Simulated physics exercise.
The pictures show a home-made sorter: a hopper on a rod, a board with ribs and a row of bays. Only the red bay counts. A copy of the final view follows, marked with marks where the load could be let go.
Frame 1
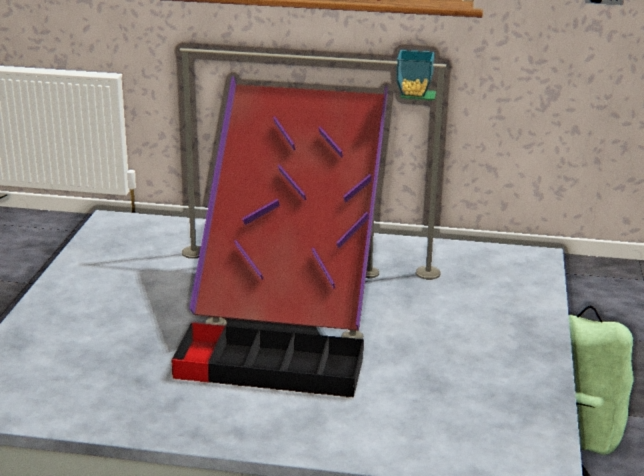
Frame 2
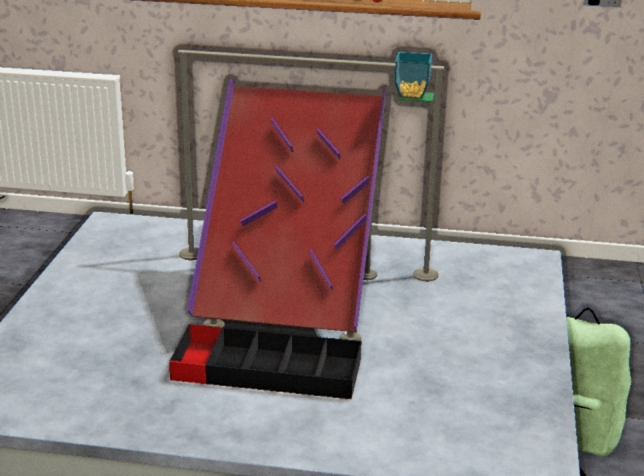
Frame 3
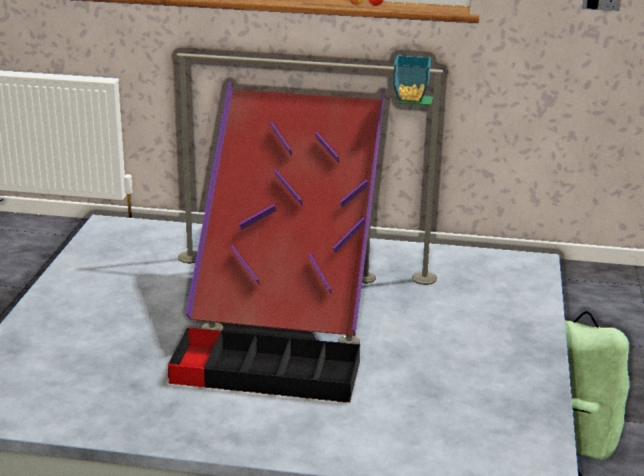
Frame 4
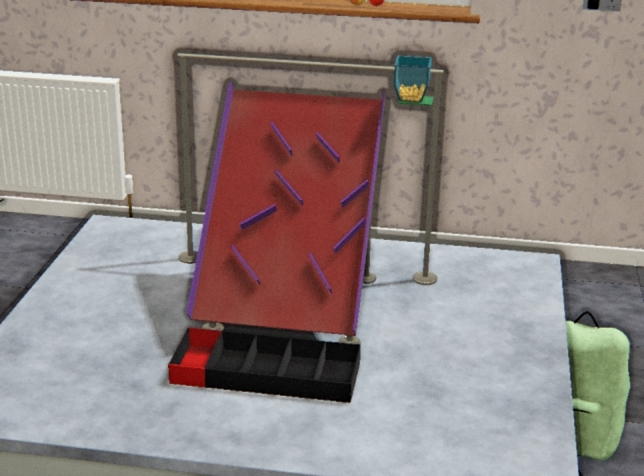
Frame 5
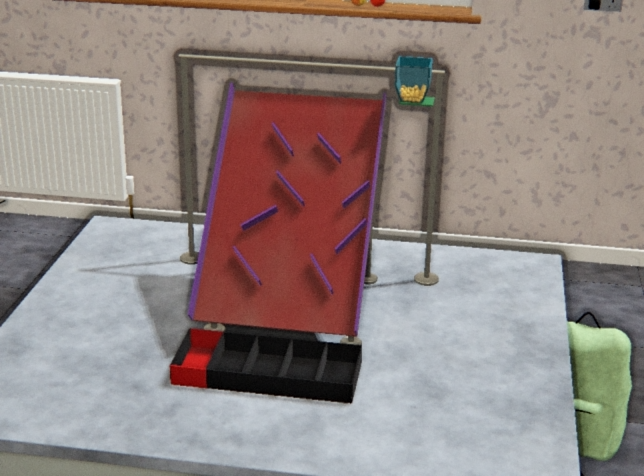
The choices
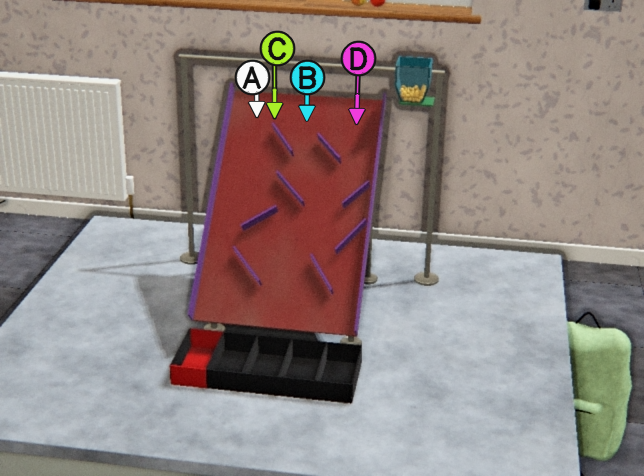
Only the camera moves, shifting very slightly while it looks down from the front at a pale grey tabletop in a room with patterned wallpaper and a white radiator. A tilted red board with purple ribs and edges stands before a metal frame, a teal hopper of yellow pieces at upper right, black bays and one red bay below. The hopper's contents and everything else stay still.
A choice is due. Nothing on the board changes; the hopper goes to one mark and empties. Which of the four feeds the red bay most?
Choose A.
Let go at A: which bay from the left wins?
The first.
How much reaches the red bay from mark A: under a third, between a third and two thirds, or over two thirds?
Mark A gives over two thirds.
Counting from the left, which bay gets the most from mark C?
It is the first one.
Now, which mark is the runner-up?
That would be C.
On the marked copy, mark A meets the board at (256, 111); mark B meets the board at (306, 115); mark C meets the board at (274, 112); mark D meets the board at (356, 118).
If A is chosen, all but a few in the red bay.
If B is chosen, none at all in the red bay, the whole lot in other bays.
If C is chosen, close to two thirds in the red bay, close to a third in other bays.
If D is chosen, none at all in the red bay, all but a few in other bays, a small share held on the board.
